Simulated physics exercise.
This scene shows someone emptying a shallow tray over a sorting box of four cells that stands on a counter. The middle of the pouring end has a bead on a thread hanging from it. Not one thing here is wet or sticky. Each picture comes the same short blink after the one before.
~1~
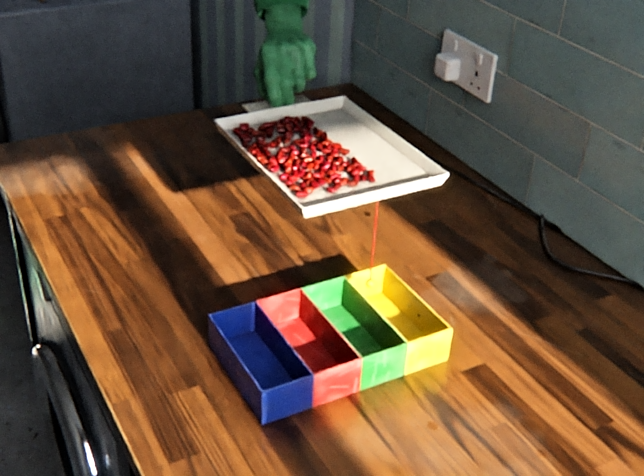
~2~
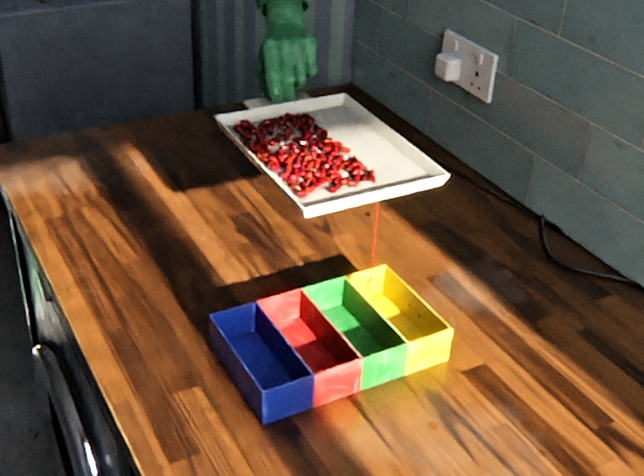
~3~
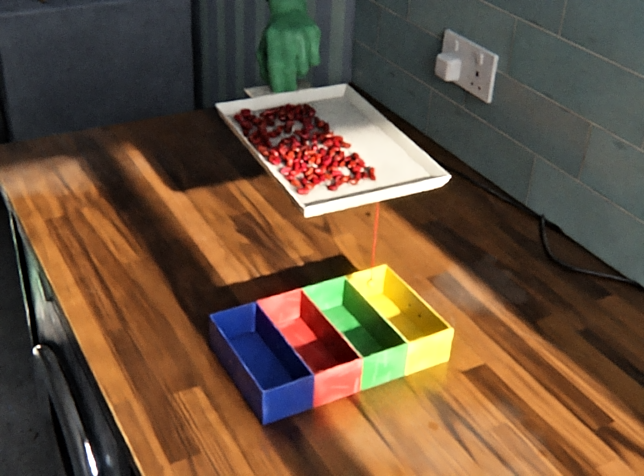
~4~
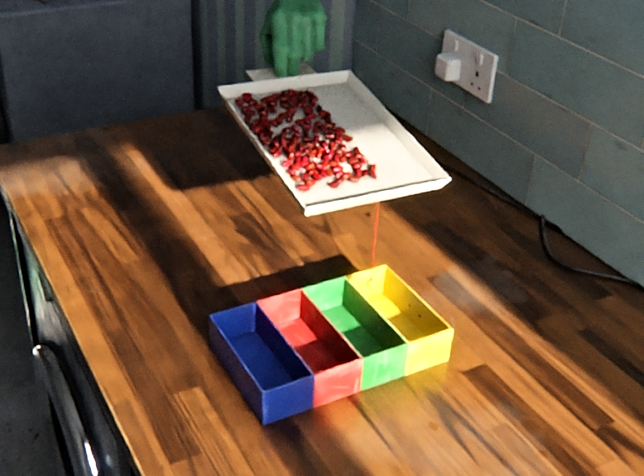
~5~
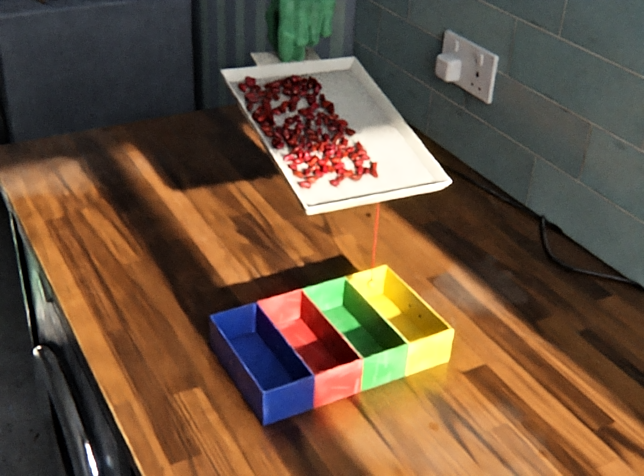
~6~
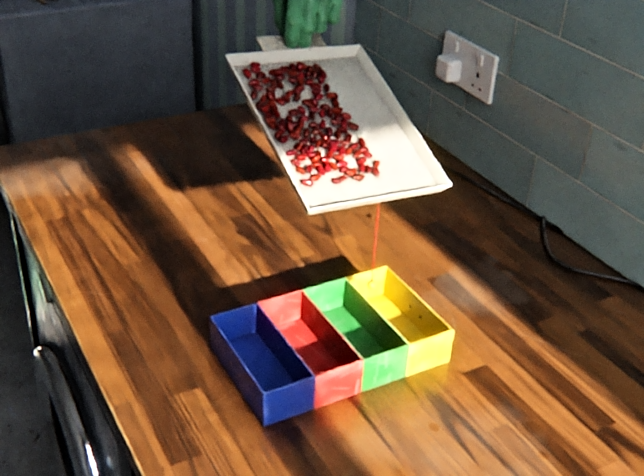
White tray of red kidney beans tilting gradually as a green-gloved hand raises its far end above a four-coloured sorting box.
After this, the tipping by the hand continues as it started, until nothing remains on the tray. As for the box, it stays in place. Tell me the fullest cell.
It is the yellow one.
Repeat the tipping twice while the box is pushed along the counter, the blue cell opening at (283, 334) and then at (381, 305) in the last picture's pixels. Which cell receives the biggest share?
Attempt 1 - the yellow one; attempt 2 - the red one.
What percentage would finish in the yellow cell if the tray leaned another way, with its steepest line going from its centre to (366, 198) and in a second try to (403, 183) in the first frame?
Respectively close to 30 and 10 in a hundred.
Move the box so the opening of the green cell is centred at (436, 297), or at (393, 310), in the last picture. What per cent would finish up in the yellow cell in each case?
Close to 10 in a hundred, then close to 40 in a hundred.
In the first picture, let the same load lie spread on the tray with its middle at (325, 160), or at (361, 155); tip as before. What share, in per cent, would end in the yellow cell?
It would be roughly 30 per cent for the first and roughly 30 per cent for the second.
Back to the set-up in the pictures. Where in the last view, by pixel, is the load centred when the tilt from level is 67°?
Its middle sits at about pixel (390, 194).
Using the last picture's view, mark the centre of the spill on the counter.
At about (462, 326).
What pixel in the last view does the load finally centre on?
It settles centred around (416, 336).
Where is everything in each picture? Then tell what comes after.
In the first picture, corners of the pouring end (306, 205) and (443, 173), level; middle of the load (305, 156), kidney beans; bead on its thread (370, 283); blue cell (288, 396); red cell (337, 379); green cell (384, 363); yellow cell (428, 348).
In the second picture, corners of the pouring end (306, 205) and (443, 173), level; middle of the load (305, 154).
In the third picture, corners of the pouring end (307, 205) and (444, 175), tipped barely, lowest at the right corner; middle of the load (306, 148).
In the fourth picture, corners of the pouring end (308, 204) and (444, 177), tipped a little, lowest at the right corner; middle of the load (307, 139).
In the fifth picture, corners of the pouring end (310, 205) and (445, 179), tipped clearly, lowest at the right corner; middle of the load (310, 132).
In the sixth picture, corners of the pouring end (311, 205) and (446, 182), tipped clearly, lowest at the right corner; middle of the load (313, 125); blue cell (289, 398); red cell (339, 381); green cell (385, 365); yellow cell (430, 350).
Just after the last frame, tray tipped steeply; the larger part on the tray; roughly a quarter falling or outside the box.
A moment on, tray tipped past a quarter turn; about a tenth on the tray; roughly a quarter in the yellow cell; about a tenth in the green cell; just a few in the red cell; roughly half falling or outside the box.
Further on, tray tipped past a quarter turn; roughly a third in the yellow cell; roughly a quarter in the green cell; just a few in the red cell; roughly half falling or outside the box.
When it is over, tray tipped past a quarter turn; roughly a third in the yellow cell; roughly a quarter in the green cell; just a few in the red cell; not one in the blue cell; roughly half outside the box.
